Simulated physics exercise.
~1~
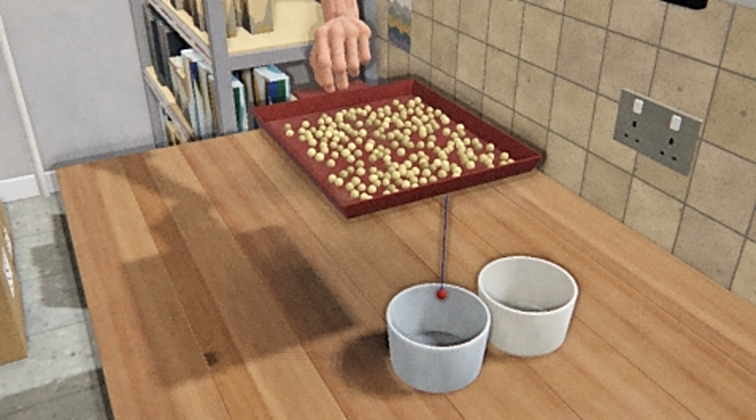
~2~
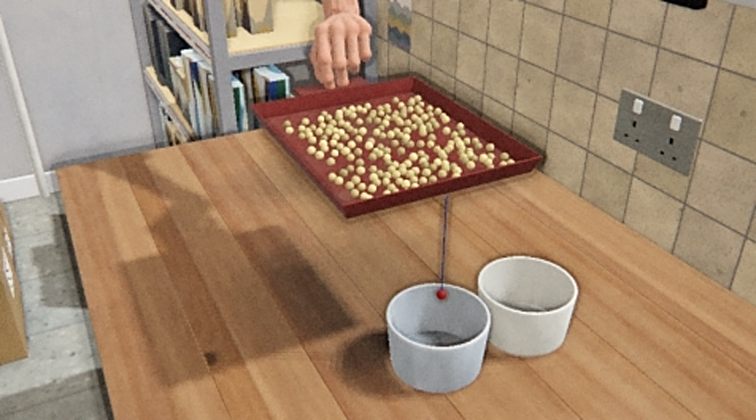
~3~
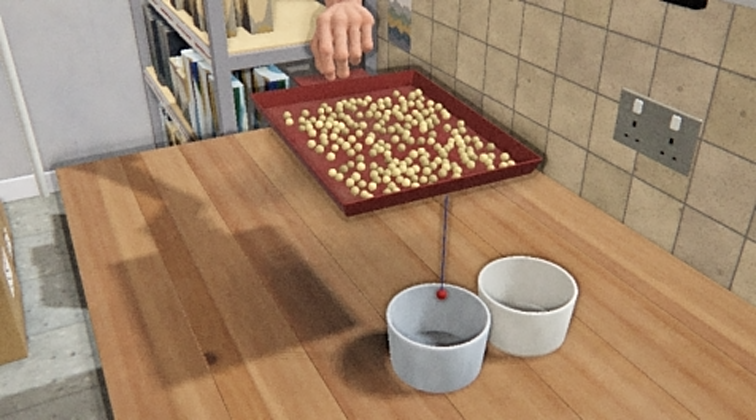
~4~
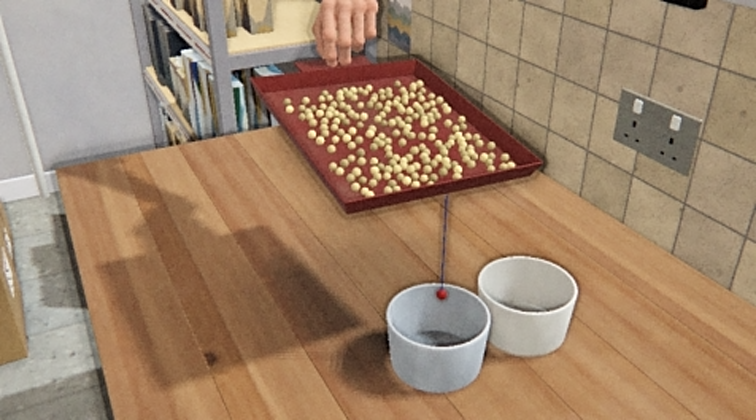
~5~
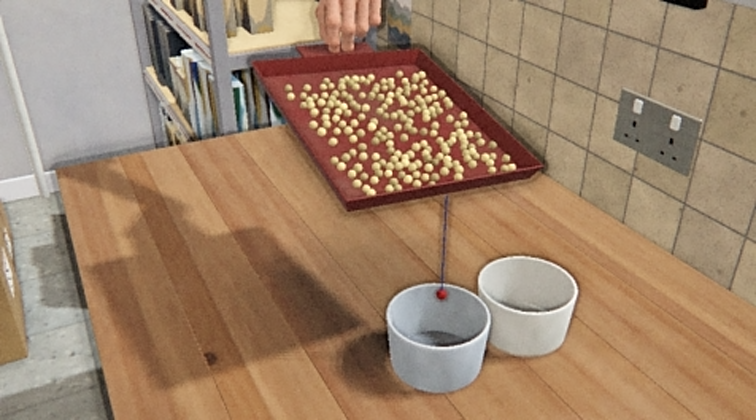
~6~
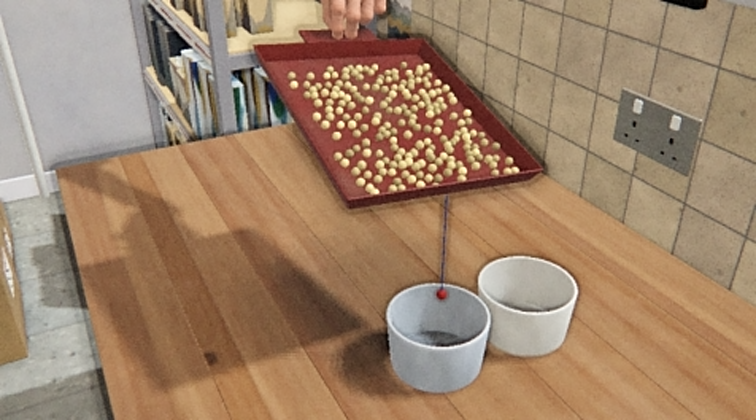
A hand lifted the far side of a red tray of small, pale, round beans bit by bit, tilting it towards two dishes on a wooden table, while a red bead hung still below.
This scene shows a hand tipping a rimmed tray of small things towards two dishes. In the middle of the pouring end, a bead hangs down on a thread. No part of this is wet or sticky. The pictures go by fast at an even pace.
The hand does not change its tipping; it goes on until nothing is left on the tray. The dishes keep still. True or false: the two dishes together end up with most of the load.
True.
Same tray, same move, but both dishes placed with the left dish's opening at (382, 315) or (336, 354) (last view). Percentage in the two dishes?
First placement: 50 per cent; second placement: 10 per cent.
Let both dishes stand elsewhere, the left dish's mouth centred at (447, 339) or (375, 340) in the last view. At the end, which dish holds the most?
The one at right the first time, the one at right the second.
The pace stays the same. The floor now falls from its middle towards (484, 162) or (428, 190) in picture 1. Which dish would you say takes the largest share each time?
On the first try it's the right-side dish, on the second the left-side dish.
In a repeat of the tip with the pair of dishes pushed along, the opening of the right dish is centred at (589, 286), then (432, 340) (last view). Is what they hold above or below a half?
The dishes end up with the greater share in the first try and the lesser share in the second.
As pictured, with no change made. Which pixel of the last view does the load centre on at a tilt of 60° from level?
Somewhere about pixel (494, 174).
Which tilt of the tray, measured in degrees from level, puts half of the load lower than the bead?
Tilt: Around 95 degrees.
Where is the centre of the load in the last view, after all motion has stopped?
The centre settles at about (525, 330).
Just after the last frame, tray tipped steeply; the larger part on the tray; just a few in the right dish; just a few outside both; about a tenth in the air.
A moment on, tray tipped right over; about a tenth on the tray; about a tenth in the left dish; roughly half in the right dish; about a tenth outside both; roughly a quarter in the air.
Further on, tray tipped past a quarter turn; about a tenth in the left dish; the larger part in the right dish; about a tenth outside both.
When it is over, tray tipped past a quarter turn; about a tenth in the left dish; the larger part in the right dish; about a tenth outside both.
